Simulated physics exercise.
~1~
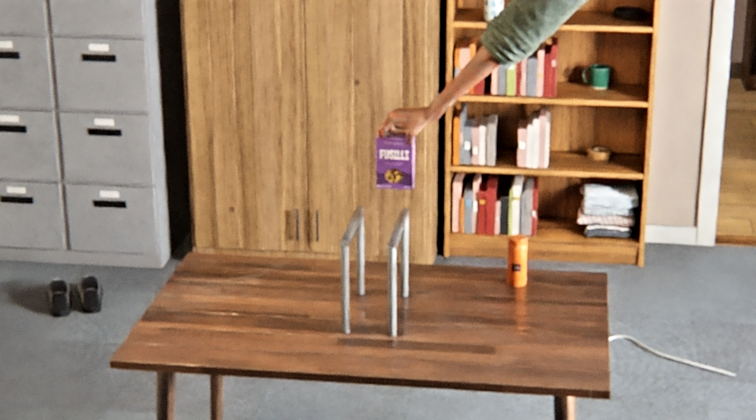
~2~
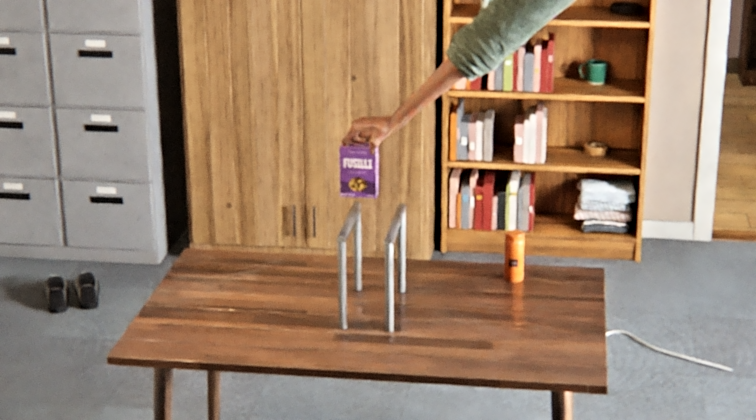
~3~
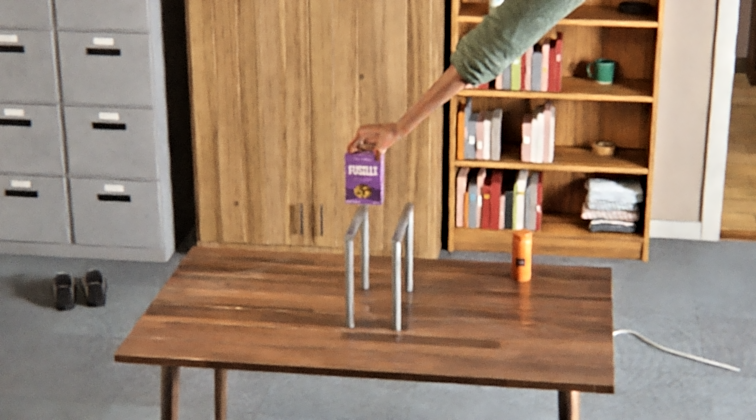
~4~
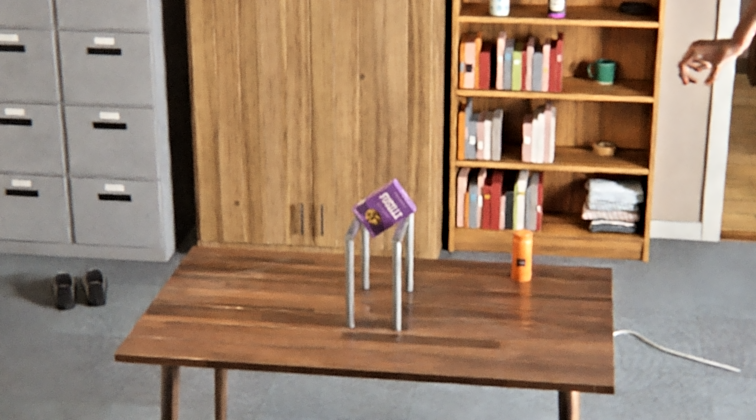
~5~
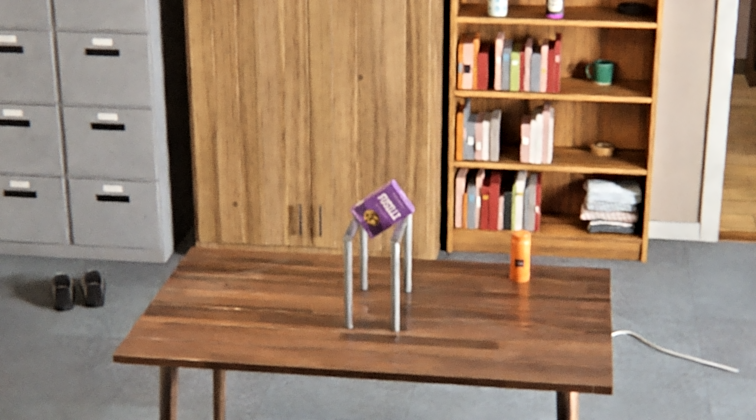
Purple packet lowered by a hand over a gapped metal stand, tipping as the hand withdraws and resting tilted on top.
